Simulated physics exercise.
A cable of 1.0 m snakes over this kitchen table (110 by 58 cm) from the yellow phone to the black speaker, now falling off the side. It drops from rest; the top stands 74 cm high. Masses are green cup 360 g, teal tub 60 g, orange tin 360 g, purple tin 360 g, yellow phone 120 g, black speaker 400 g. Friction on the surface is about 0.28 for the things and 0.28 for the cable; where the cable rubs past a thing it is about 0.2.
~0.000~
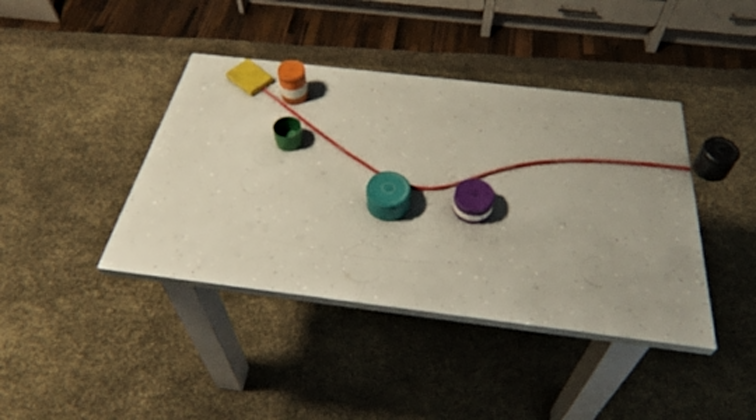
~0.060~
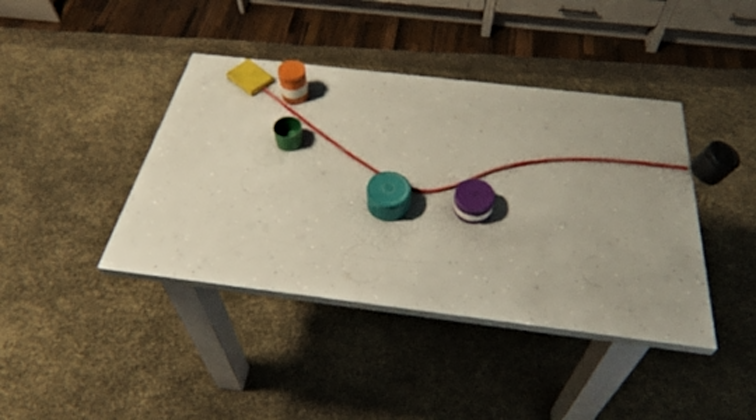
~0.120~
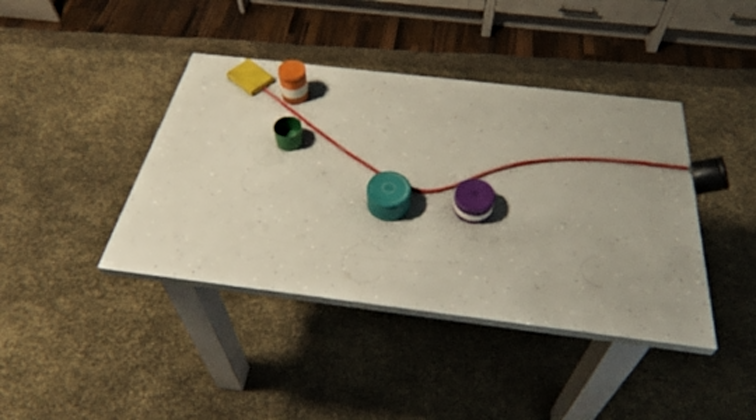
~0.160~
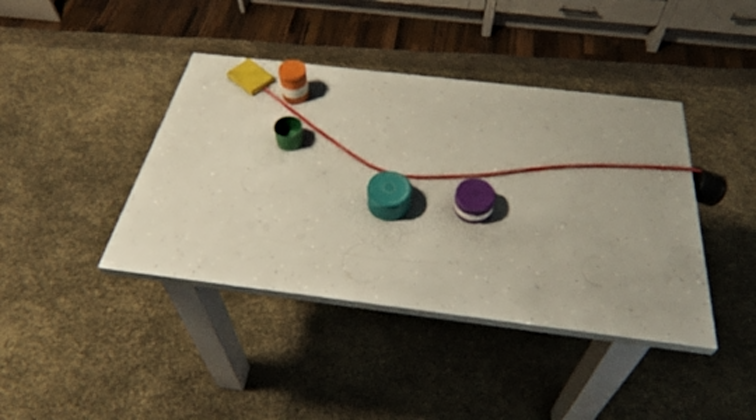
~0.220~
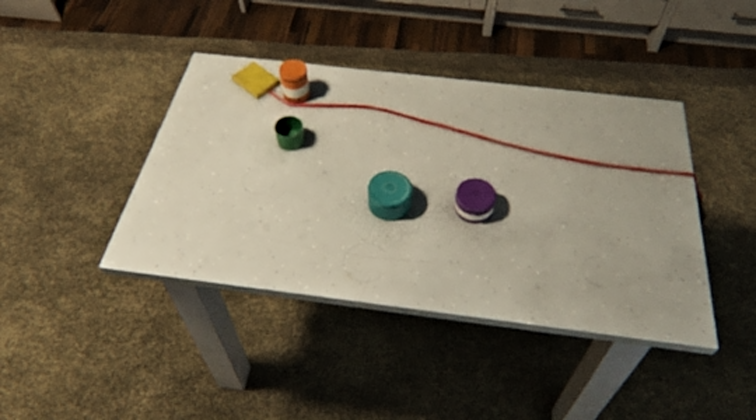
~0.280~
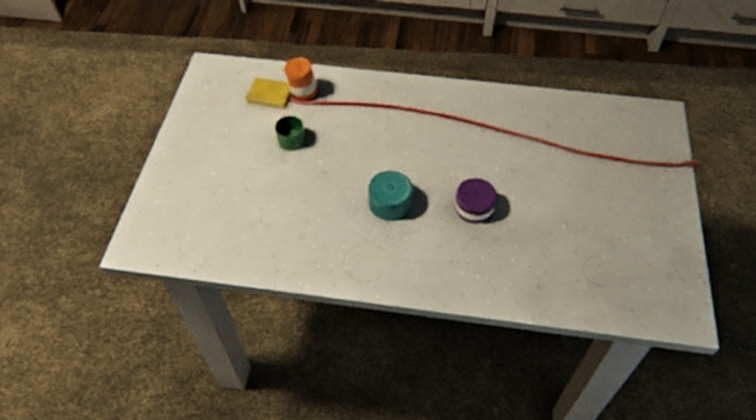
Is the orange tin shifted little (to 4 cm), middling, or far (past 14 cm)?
Result: Orange tin moves a moderate way.
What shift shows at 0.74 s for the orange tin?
About: Orange tin 8 cm.
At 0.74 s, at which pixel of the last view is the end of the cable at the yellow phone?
At about (614, 183).
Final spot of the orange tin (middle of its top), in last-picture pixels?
Near (330, 63).
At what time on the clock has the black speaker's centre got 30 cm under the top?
That is: 0.44 s.
At 0.5 s, the cable's tail end at (400, 158); orange tin 8 cm off its start, yellow phone 35 cm off its start, black speaker over the edge.
At 0.7 s, the cable's tail end at (614, 183); orange tin 8 cm off its start, yellow phone 76 cm off its start, black speaker over the edge.
At 1.0 s, the cable has left the top; orange tin 8 cm off its start at (330, 63), yellow phone over the edge, black speaker over the edge.
At 1.2 s, the cable has left the top; orange tin 8 cm off its start, yellow phone over the edge, black speaker over the edge.
At 2.4 s, the cable has left the top; orange tin 8 cm off its start at (330, 63), yellow phone over the edge, black speaker over the edge.
